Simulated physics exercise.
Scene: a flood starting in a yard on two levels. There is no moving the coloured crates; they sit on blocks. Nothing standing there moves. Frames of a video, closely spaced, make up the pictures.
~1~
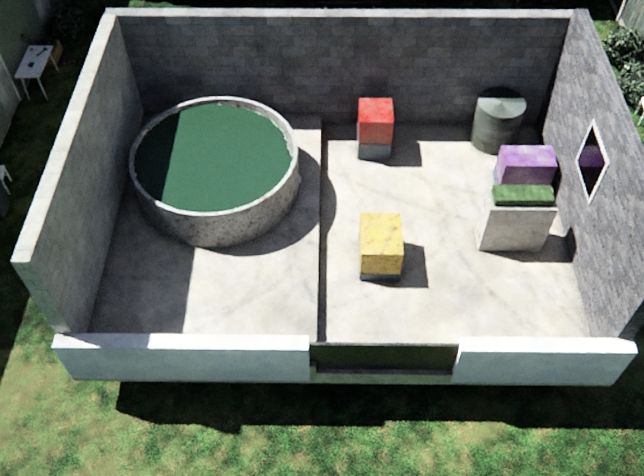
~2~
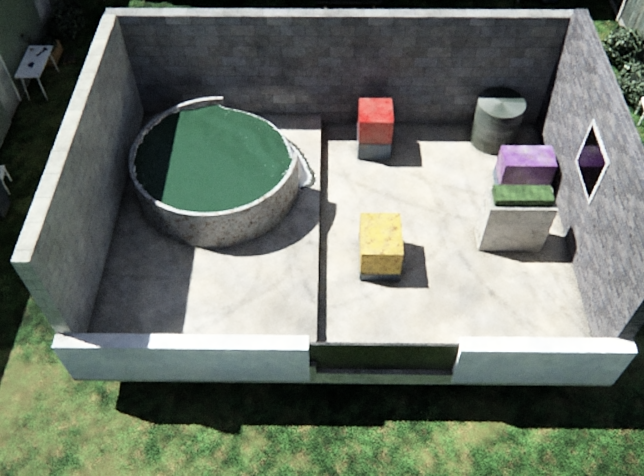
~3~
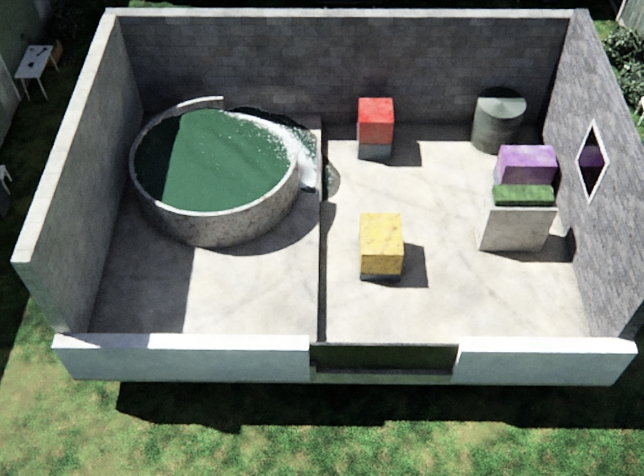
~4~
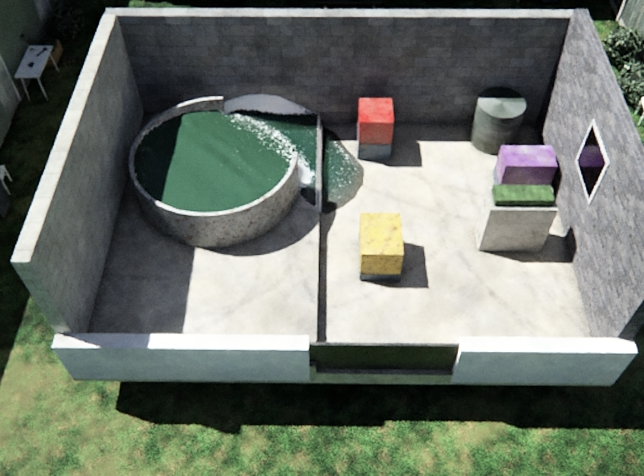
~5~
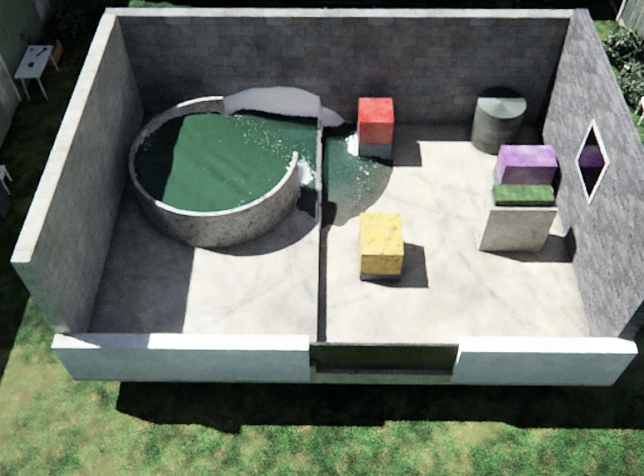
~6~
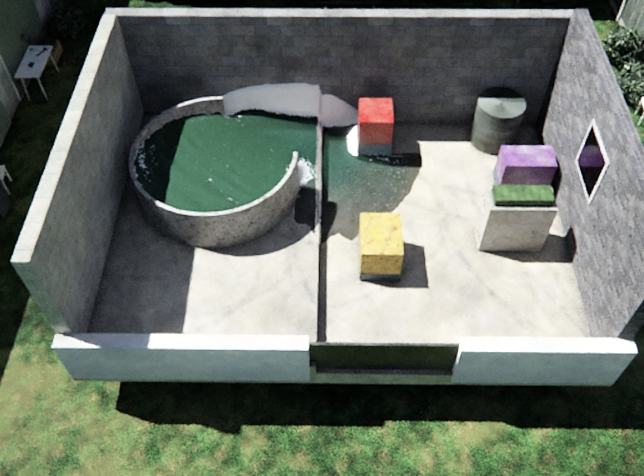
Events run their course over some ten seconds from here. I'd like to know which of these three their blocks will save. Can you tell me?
Outcome: The red crate sits too low; the purple crate sits too low; the yellow crate sits too low.
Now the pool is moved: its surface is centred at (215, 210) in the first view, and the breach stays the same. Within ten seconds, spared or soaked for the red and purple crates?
Red crate: Flooded; purple crate: Flooded.
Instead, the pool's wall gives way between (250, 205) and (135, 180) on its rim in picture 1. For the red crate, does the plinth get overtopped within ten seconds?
Then: Red stays untouched.
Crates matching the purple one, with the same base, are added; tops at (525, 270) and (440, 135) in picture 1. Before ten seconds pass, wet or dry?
One after the other: Is flooded, is flooded.
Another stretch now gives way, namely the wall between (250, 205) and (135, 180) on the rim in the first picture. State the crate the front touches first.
My pick is the yellow one.
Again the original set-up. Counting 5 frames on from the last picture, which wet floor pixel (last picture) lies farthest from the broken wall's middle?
The farthest wet point should be near (534, 168).
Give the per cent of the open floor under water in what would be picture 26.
Estimate: Near 75 %.
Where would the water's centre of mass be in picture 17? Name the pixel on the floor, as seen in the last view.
That comes out near (293, 165).
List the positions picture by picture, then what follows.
The first frame shows the pool at (214, 155) is whole and still.
In the second frame, water pours out on the pool's far side and has run to a hidden place.
In the third frame, water pours out on the pool's far side and has run to a hidden place.
In the fourth frame, the front is at a hidden place, out from the gap on the pool's far side.
In the fifth frame, the front is at (389, 163), out from the gap on the pool's far side.
In the sixth frame, the front is at (417, 165), out from the gap on the pool's far side.
A moment on, water covers 30 % of the floor; the red crate water round its plinth, the purple crate water round its plinth, the yellow crate water round its plinth.
Next, water covers 45 % of the floor; the red crate water round its plinth, the purple crate water round its plinth, the yellow crate water round its plinth.
Then, water covers 75 % of the floor; the red crate water round its plinth, the purple crate water round its plinth, the yellow crate water round its plinth.
Later, water covers 90 % of the floor; the red crate water round its plinth, the purple crate water round its plinth, the yellow crate water round its plinth.
In the end, water covers 90 % of the floor; the red crate was topped, the purple crate was topped, the yellow crate was topped.
